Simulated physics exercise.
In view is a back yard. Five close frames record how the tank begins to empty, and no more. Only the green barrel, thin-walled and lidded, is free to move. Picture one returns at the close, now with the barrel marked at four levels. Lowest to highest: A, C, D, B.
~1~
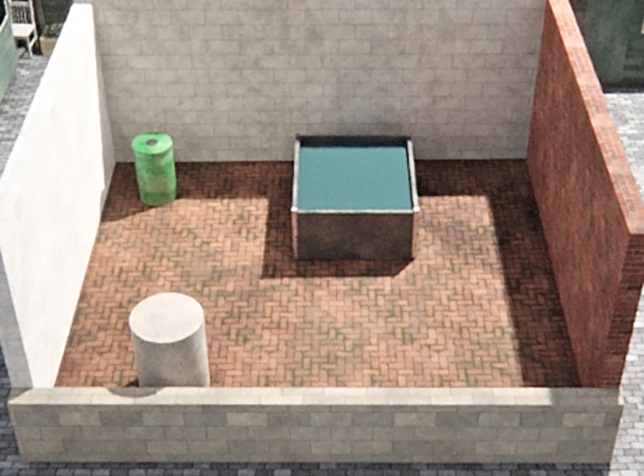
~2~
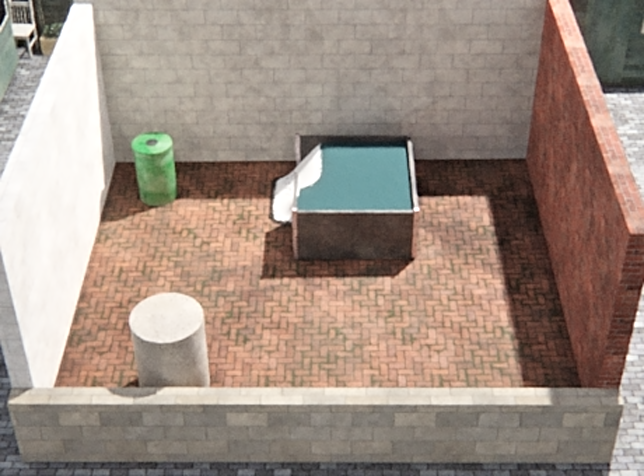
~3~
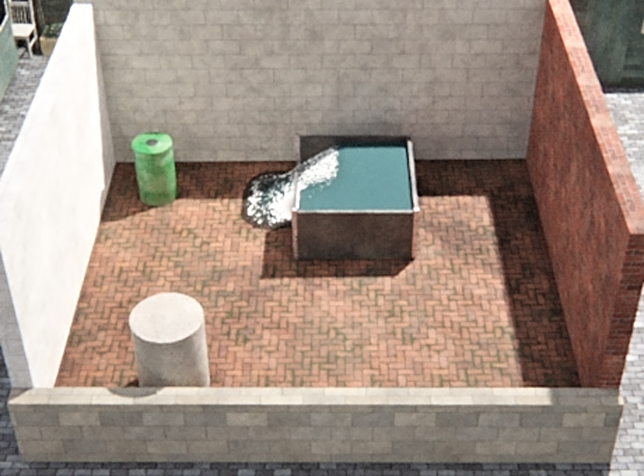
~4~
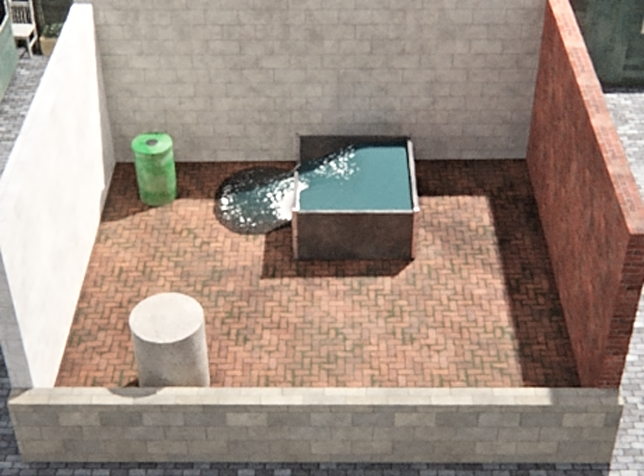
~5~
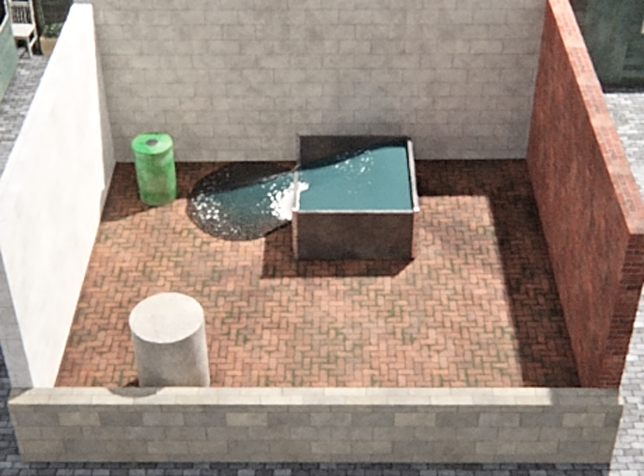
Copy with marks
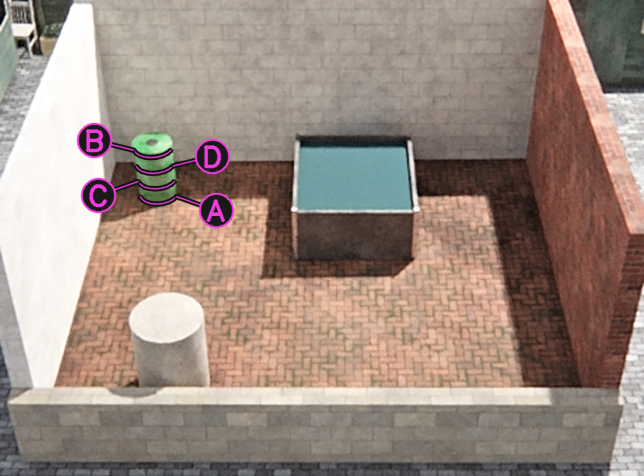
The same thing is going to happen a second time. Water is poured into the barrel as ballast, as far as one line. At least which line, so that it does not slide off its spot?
Level D.
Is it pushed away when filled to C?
Yes, that goes wrong.
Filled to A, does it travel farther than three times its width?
Yes, clearly.
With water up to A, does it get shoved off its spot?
Yes, that goes wrong.
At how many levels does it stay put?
Two of them.
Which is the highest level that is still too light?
Level C.
On the marked copy, A at (156, 204); B at (150, 157); C at (154, 188); D at (152, 173); from the bottom up A, C, D, B.
For level A, it is pushed about 7 times its own width away.
For level B, it does not move.
For level C, it is pushed about twice its own width away.
For level D, it does not move.
